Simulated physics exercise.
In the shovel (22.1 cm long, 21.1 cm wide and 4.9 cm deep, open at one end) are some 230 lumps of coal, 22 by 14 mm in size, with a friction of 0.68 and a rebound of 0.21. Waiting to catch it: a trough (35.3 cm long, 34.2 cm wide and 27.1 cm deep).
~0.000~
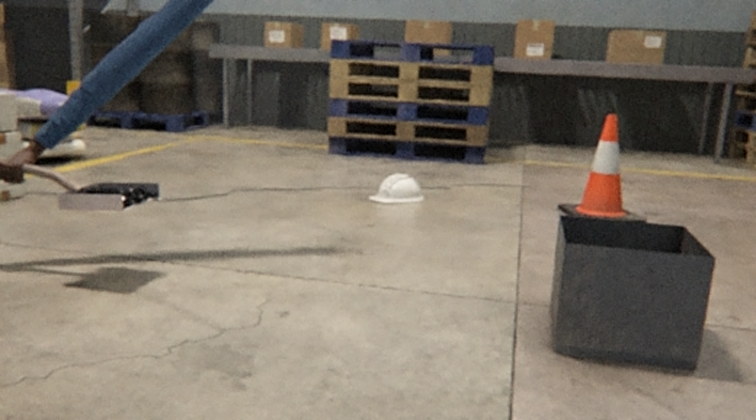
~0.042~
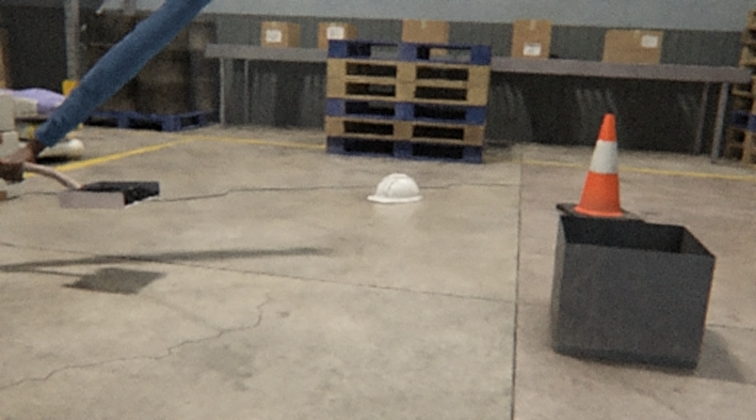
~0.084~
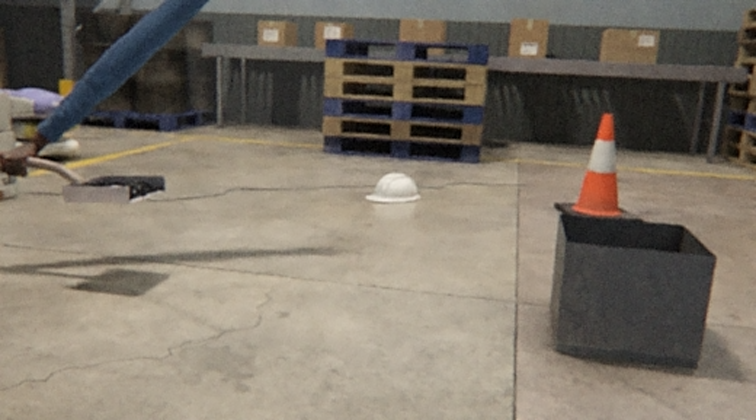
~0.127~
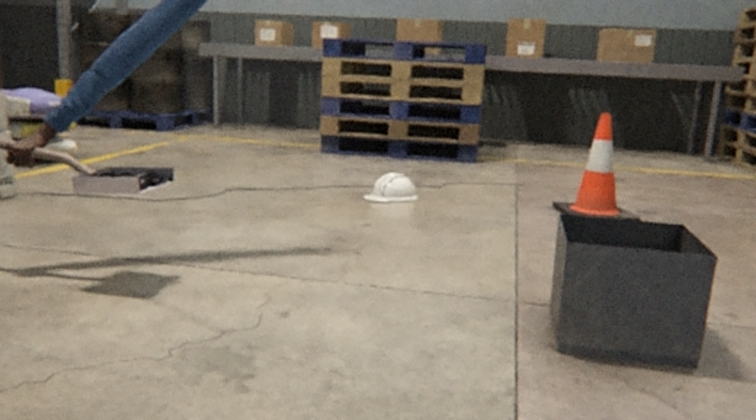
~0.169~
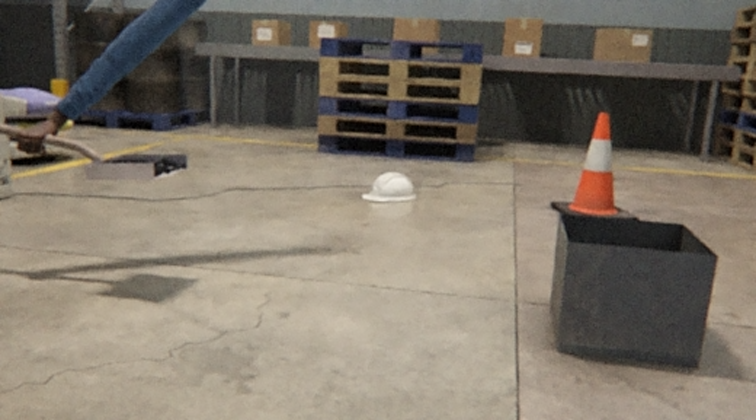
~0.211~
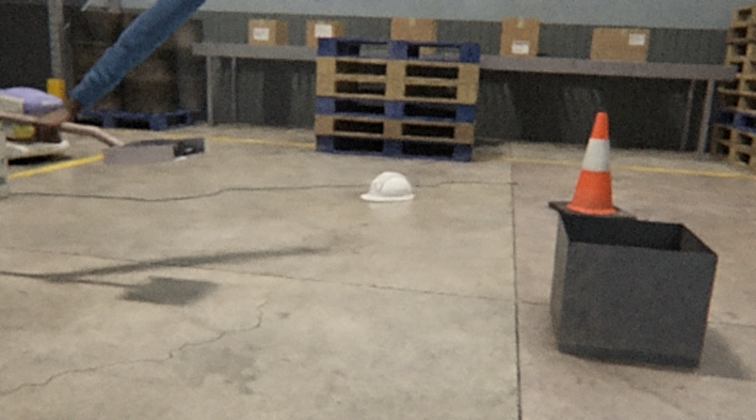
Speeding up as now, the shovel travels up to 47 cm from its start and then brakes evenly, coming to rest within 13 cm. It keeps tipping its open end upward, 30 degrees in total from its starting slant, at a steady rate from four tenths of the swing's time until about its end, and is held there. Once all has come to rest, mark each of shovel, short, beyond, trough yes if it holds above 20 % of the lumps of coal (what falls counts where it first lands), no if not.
Shovel: No, on the ground short of the target's middle: Yes, ground beyond: No, trough: Yes.
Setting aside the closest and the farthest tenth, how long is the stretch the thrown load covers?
It covers around 45 cm.
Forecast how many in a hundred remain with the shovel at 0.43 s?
Roughly 5 %.
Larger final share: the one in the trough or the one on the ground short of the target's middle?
More ends in the trough.
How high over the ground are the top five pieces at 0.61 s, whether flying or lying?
Height of the top five pieces: Around 75 cm.
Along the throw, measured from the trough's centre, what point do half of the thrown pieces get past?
Roughly 10 cm beyond it.
Then, at 0.33 s, tilt 23 degrees; shovel 100 %; middle of all pieces near (234, 95).
After 0.43 s, tilt 33 degrees; shovel 5 %, in the air 95 %; middle of all pieces near (308, 63).
After 0.52 s, tilt 34 degrees; in the air 100 %; middle of all pieces near (371, 59).
Then, at 0.61 s, tilt 34 degrees; in the air 100 %; middle of all pieces near (435, 84).
At rest (1.9 s), shovel 0 %, short 45 %, beyond 0 %, trough 55 %.
